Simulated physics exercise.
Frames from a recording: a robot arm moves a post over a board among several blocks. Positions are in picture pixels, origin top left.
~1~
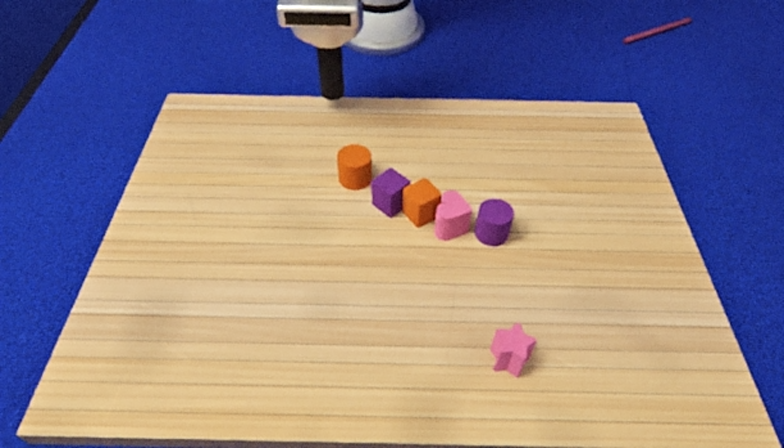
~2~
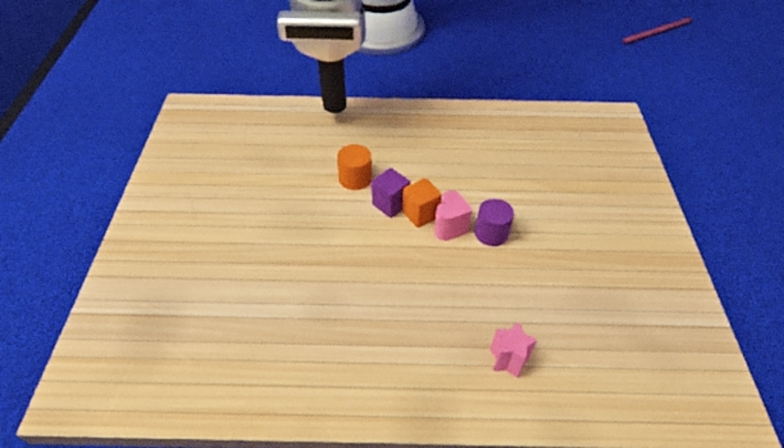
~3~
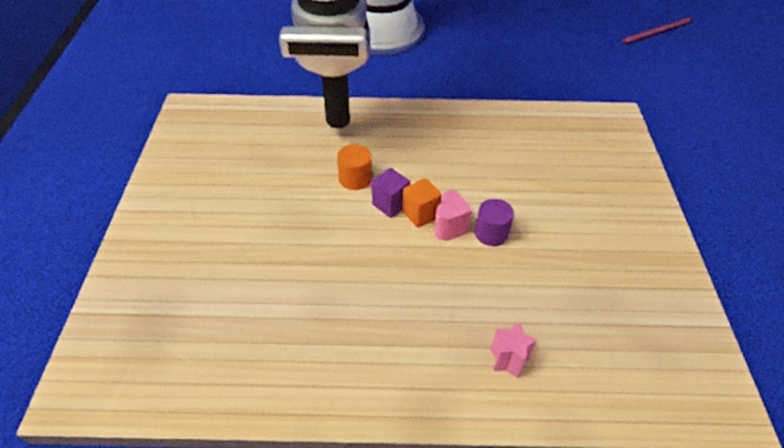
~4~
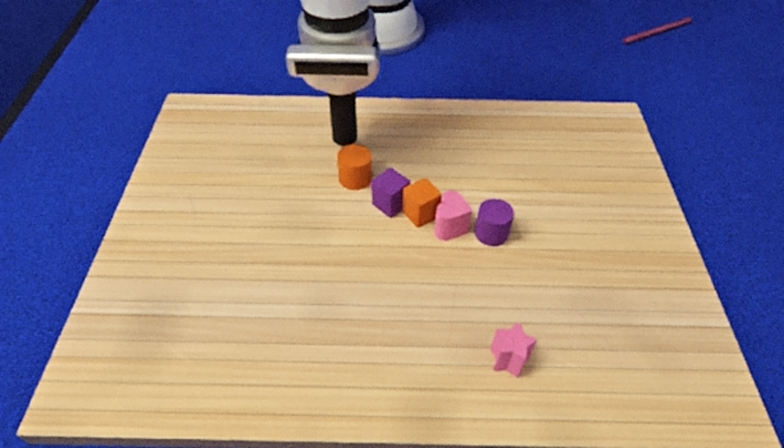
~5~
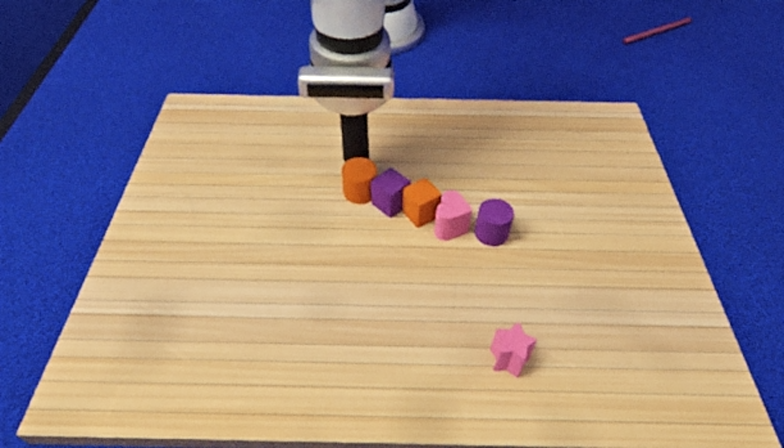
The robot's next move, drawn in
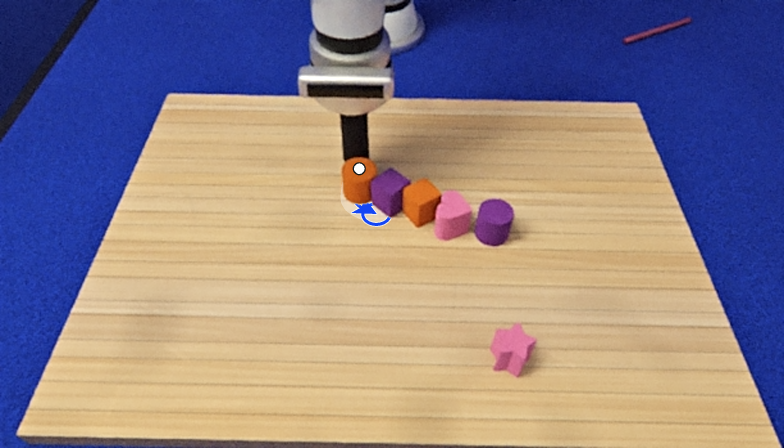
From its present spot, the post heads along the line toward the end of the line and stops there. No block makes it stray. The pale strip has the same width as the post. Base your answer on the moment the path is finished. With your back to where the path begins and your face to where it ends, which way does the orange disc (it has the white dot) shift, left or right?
Its sideways move is to the right.
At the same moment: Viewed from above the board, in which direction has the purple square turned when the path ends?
Looking from above, the answer is counterclockwise.
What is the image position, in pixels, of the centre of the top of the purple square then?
My best guess is (406, 195).
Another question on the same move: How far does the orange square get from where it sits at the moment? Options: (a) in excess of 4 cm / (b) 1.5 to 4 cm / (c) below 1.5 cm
Option b.
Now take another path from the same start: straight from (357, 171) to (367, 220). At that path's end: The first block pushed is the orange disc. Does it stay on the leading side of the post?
I predict the post still has it in front.
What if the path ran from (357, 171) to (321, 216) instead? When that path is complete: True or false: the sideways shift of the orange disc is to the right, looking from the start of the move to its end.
That claim is false.
Path on the board, from (357, 171) by way of (355, 187) and (357, 204) to (376, 214); the dot is on the orange disc.
The first path, step by step. Halfway along, post at (353, 183); orange disc at (357, 196); purple square at (390, 189), turned 50° anticlockwise.
At the end, post at (376, 201); orange disc at (368, 215); purple square at (406, 195), turned 50° anticlockwise; orange square at (440, 193), turned 15° anticlockwise; pink heart-shaped block at (465, 206), turned 25° clockwise.
